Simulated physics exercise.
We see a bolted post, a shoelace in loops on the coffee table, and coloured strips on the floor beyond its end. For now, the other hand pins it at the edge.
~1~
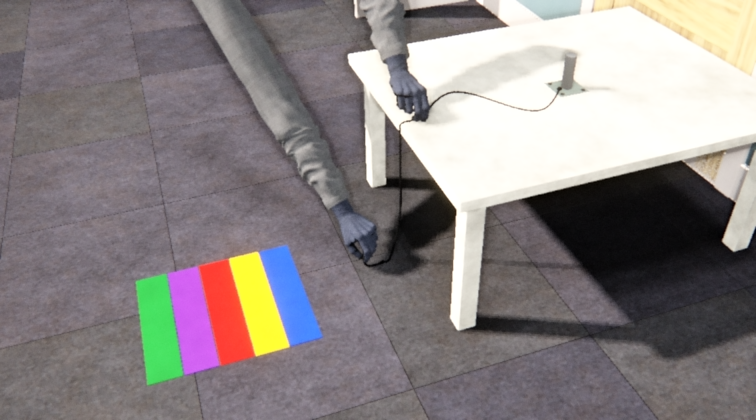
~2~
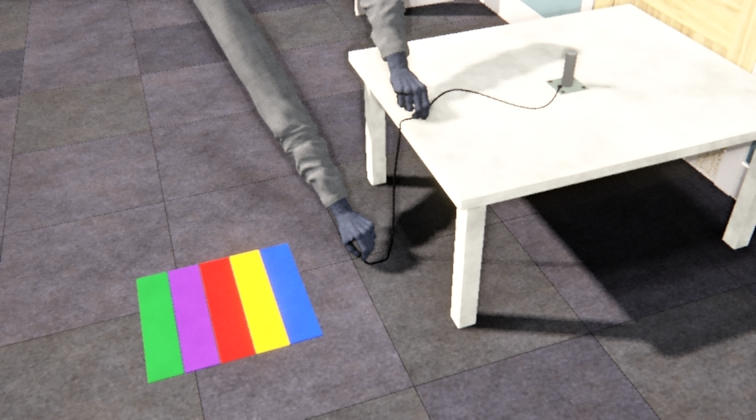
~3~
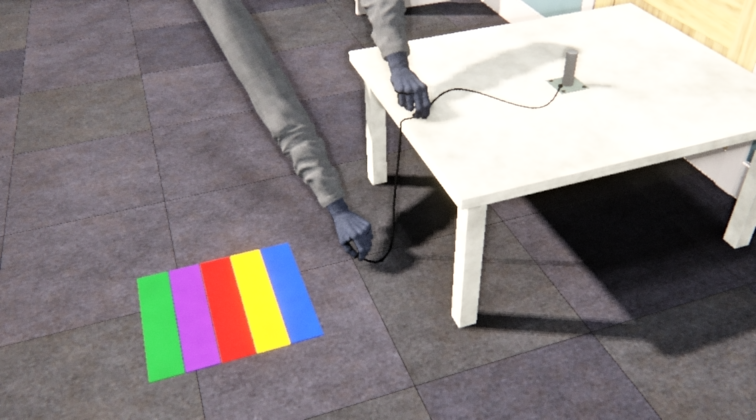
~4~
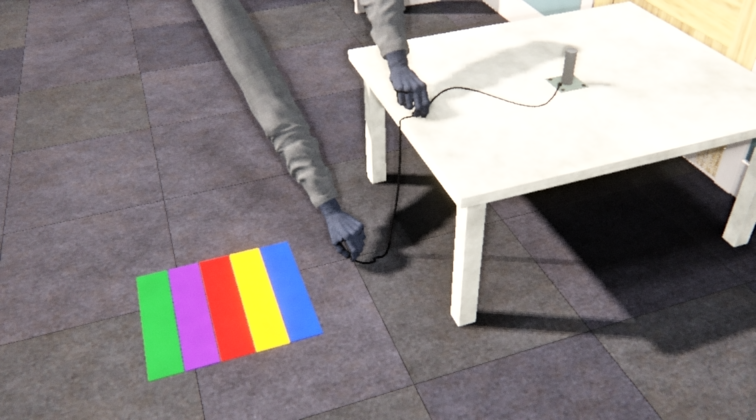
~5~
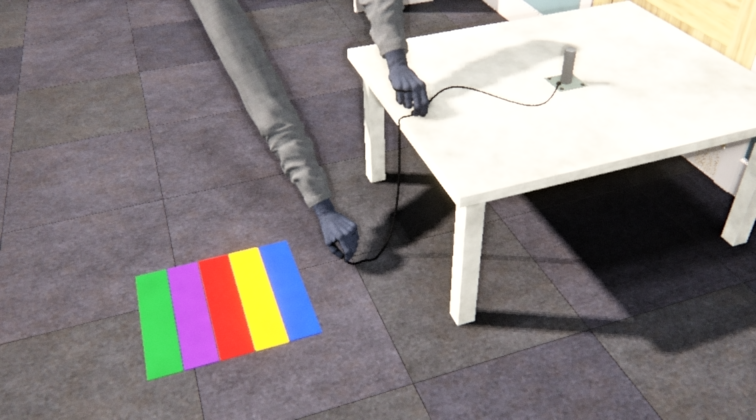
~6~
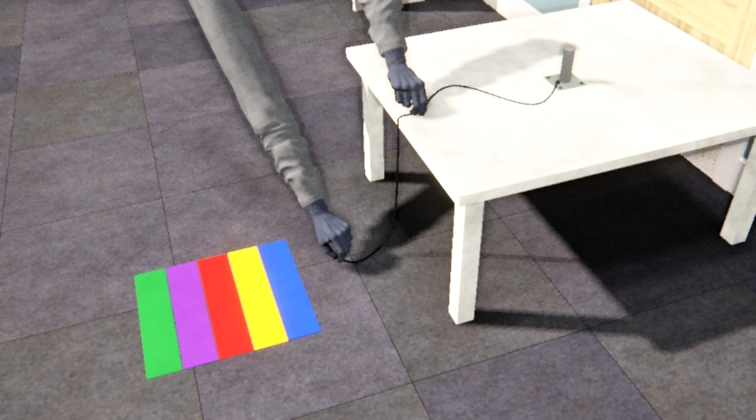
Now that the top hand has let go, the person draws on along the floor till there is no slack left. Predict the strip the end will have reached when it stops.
I would say the purple strip.
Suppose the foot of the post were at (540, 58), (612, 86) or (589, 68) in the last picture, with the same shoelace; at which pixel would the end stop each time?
About (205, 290), then (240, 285), then (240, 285).
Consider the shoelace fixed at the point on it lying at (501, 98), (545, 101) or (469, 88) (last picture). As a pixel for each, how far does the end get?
In order of the tries: About (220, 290), about (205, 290), about (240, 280).
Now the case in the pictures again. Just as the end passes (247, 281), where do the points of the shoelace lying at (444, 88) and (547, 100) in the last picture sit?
One lands at (417, 110), the other at (521, 88).
Soon after, end near (247, 281); over yellow.
After that, end near (211, 290); over red.
At the stop, end near (190, 295); over purple. It gets as far as the purple strip.
